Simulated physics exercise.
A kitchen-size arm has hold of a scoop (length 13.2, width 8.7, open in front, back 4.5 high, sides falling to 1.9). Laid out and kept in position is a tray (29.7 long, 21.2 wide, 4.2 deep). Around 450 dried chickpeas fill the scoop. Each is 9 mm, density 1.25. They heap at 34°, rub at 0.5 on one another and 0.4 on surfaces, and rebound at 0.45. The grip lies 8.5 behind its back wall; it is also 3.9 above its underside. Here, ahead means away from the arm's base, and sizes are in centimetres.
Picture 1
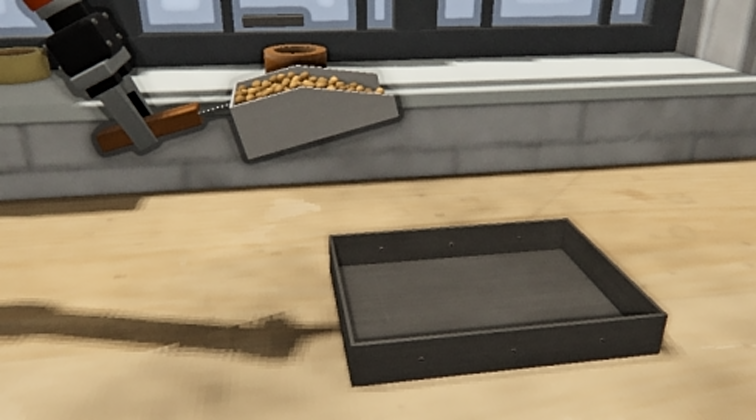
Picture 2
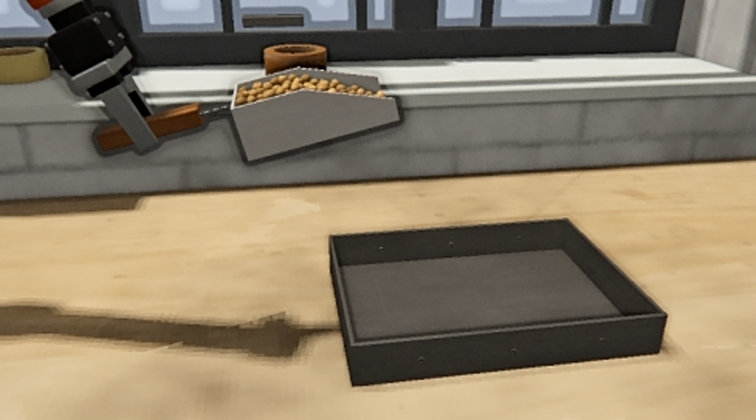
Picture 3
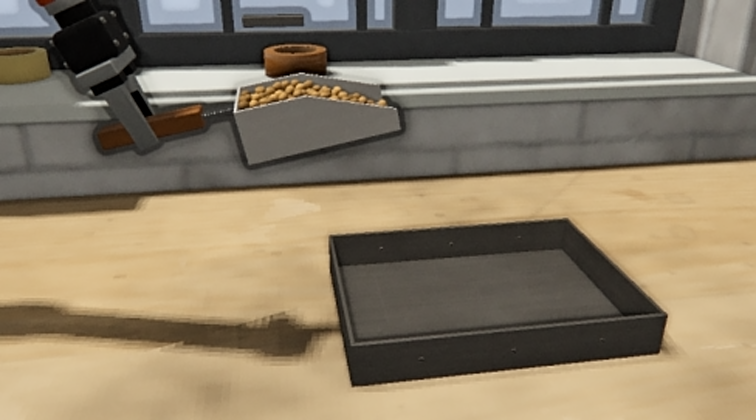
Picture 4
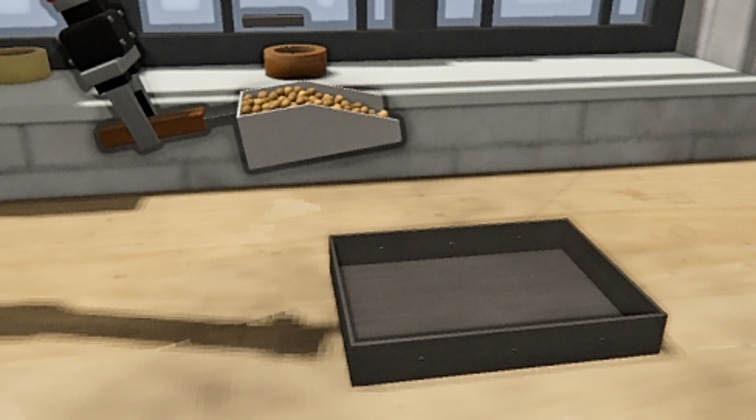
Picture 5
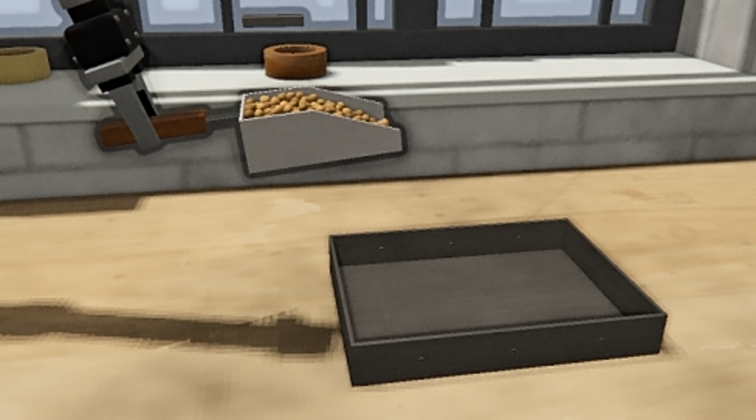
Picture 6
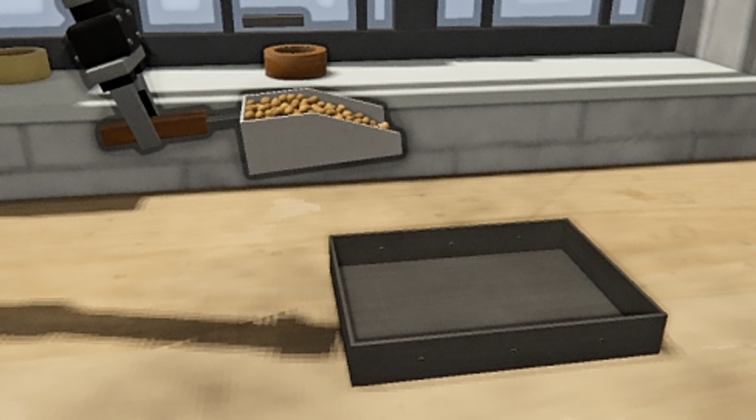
The footage shows a robotic arm holding a metal scoop heaped with dried chickpeas above a wooden surface, gradually tilting its open front slightly downward and lowering it a little, while an empty dark tray stays still at right.
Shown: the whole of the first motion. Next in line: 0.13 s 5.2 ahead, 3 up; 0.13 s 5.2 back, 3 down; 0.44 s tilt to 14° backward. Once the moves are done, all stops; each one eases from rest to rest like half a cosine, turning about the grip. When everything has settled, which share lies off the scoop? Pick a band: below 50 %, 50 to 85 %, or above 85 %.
50 to 85 %.
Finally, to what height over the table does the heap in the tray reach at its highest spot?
Some 2.0 cm up.
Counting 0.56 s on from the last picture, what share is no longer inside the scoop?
65 %.
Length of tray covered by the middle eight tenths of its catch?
The stretch runs around 18 cm.
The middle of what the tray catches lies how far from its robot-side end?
I'd put it at around 17 cm.
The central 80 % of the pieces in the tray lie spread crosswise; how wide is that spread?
Near 16 cm across.
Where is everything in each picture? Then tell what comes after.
In the first frame, the scoop floor at (306, 122), tilted 14° backward; upper third of the load around (299, 94), from x 240 to 380, top at y 75; 452 on the scoop.
In the second frame, the scoop floor at (306, 125), tilted 13° backward; upper third of the load around (298, 96), from x 240 to 380, top at y 80.
In the third frame, the scoop floor at (308, 131), tilted 11° backward; upper third of the load around (296, 102), from x 245 to 380, top at y 85.
In the fourth frame, the scoop floor at (309, 138), tilted 8° backward; upper third of the load around (293, 110), from x 245 to 385, top at y 90.
In the fifth frame, the scoop floor at (309, 143), tilted 6° backward; upper third of the load around (291, 115), from x 250 to 385, top at y 95.
In the sixth frame, the scoop floor at (309, 145), tilted 5° backward; upper third of the load around (290, 117), from x 250 to 385, top at y 100; 452 on the scoop.
Then, 0.28 s on, tilted 5° backward, highest piece 23 above the table; 164 on the scoop, 288 in flight or on a rim.
Then, 0.56 s on, tilted 12° backward, highest piece 24 above the table; 305 in the tray, 147 on the scoop.
Then, 0.90 s on, tilted 14° backward, highest piece 24 above the table; 305 in the tray, 147 on the scoop.
Then, 1.95 s on, tilted 14° backward, highest piece 24 above the table; 305 in the tray, 147 on the scoop.
In the end, 305 in the tray, 147 on the scoop. That is 67 % off the scoop.
